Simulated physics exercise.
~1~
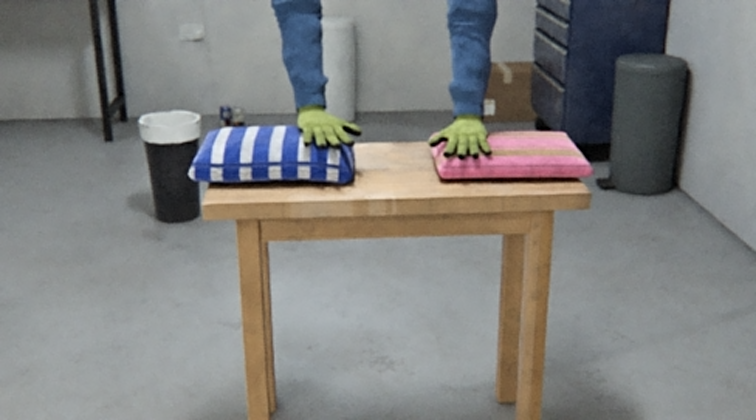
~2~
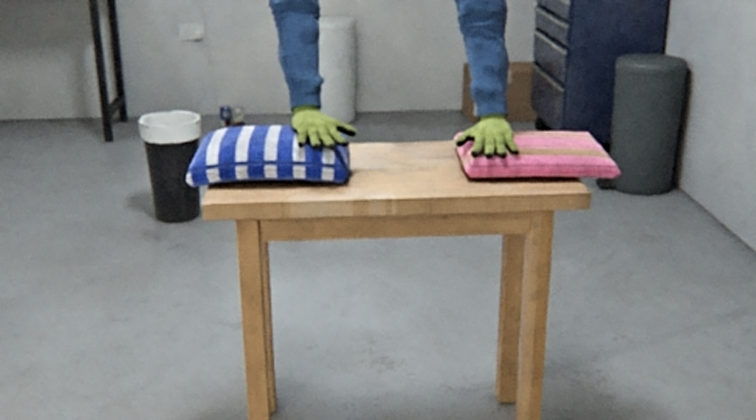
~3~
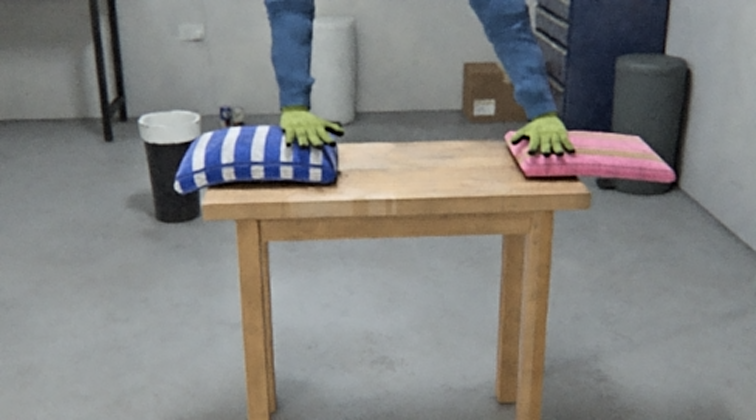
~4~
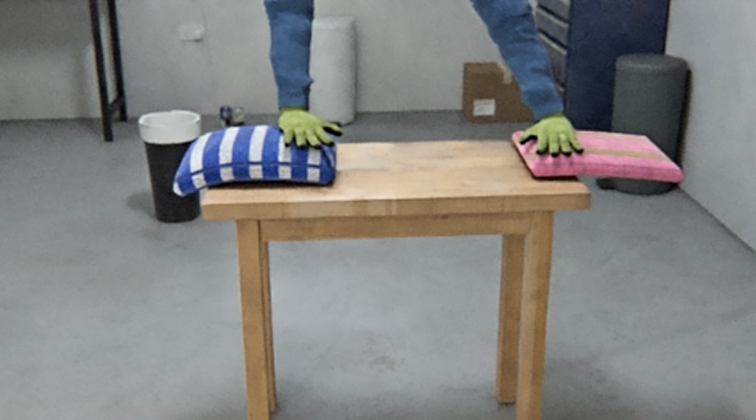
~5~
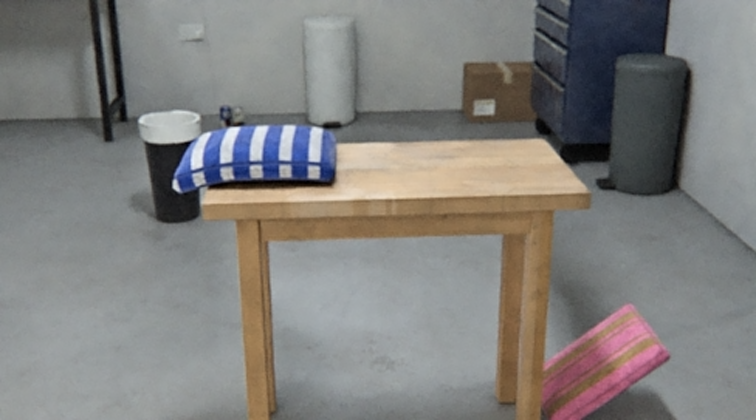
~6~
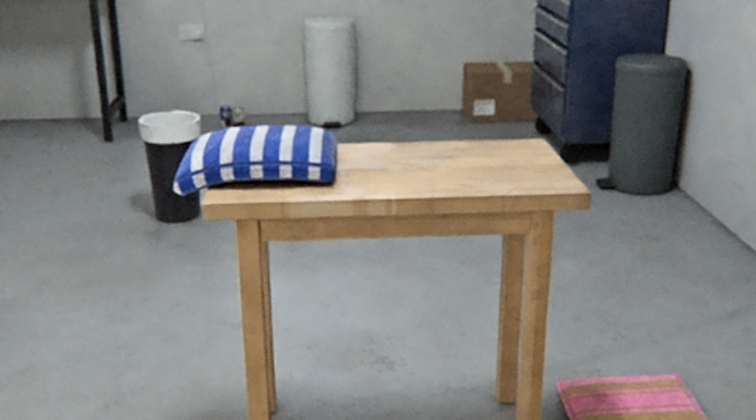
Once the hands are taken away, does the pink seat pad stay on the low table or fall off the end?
The pink seat pad falls off the right end of the table and ends up on the floor, while the blue pillow stays in place.
